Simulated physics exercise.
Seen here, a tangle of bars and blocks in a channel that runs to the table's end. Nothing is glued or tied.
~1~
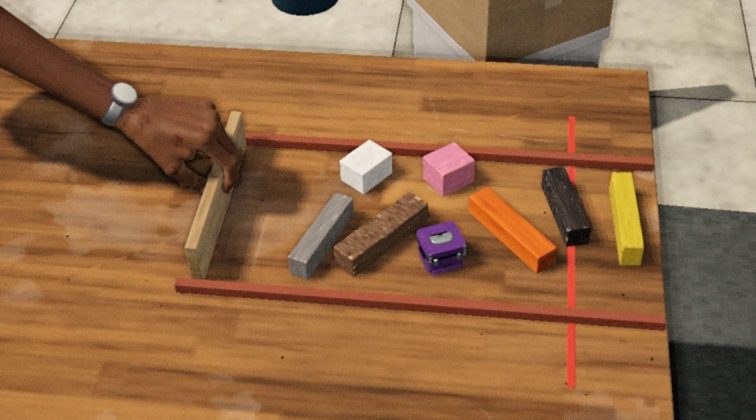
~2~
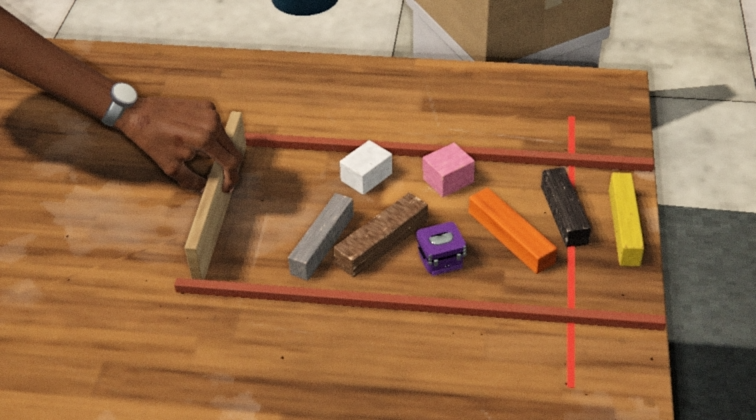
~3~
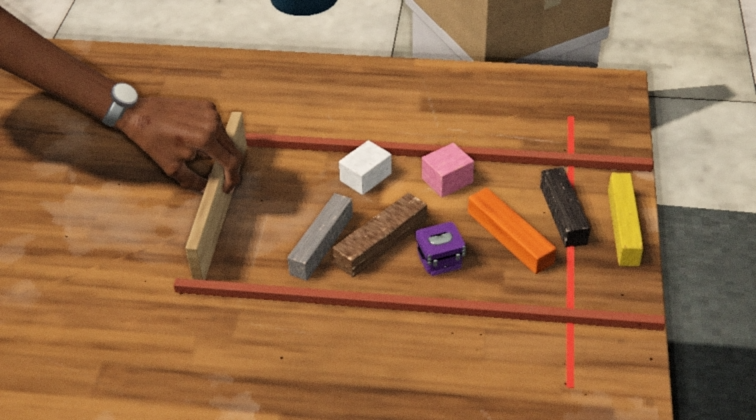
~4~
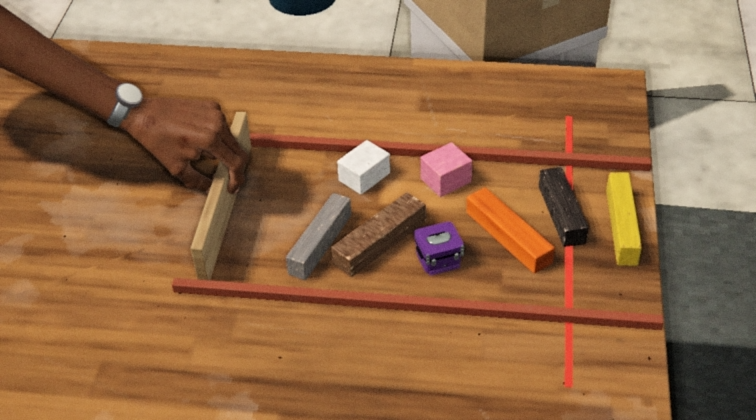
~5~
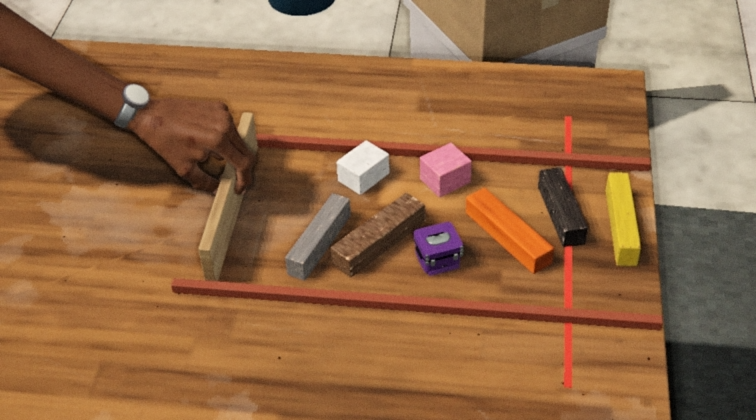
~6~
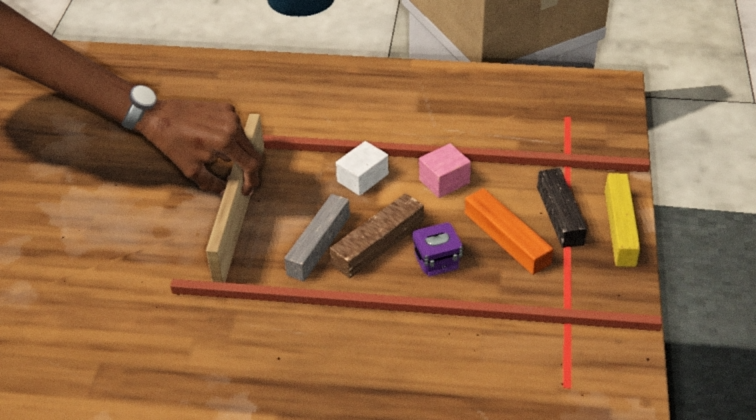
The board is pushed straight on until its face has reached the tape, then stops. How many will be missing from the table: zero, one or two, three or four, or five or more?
Outcome: The number that fall off is one or two.
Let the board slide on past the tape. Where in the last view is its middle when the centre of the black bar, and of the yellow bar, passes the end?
Near (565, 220) and (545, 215).
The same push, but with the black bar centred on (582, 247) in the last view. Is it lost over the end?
The black bar drops off.
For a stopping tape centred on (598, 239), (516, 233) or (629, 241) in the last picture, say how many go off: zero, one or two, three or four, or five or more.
The falls would be either three or four; zero; at least five.
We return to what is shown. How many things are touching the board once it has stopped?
The number is 2.
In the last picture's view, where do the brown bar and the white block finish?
About (603, 257), and the other about (584, 176).
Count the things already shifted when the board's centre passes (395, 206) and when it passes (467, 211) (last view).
By then 5, and 7.
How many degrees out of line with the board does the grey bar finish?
Near 0 degrees.
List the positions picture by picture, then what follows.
Yellow bar (626, 218); black bar (565, 206); orange stick (512, 229); board (218, 193); tape (572, 236), in the first frame.
Black bar (565, 206); white block (366, 167), in the second frame.
Orange stick (511, 230); board (219, 194), in the third frame.
Yellow bar (623, 218); purple case (438, 249), in the fourth frame.
Black bar (562, 206); grey bar (319, 236), in the fifth frame.
Yellow bar (622, 219); black bar (561, 207); orange stick (508, 230); board (237, 196); tape (568, 237), in the sixth frame.
Soon after, none off yet; yellow bar at rest near (622, 219); black bar at rest near (561, 207); orange stick at rest near (508, 230).
After that, none off yet; yellow bar moving near (633, 218); black bar displaced a little near (606, 203); orange stick displaced about its own width near (579, 224).
In the end, the number that fall off is one or two; gone, yellow bar.
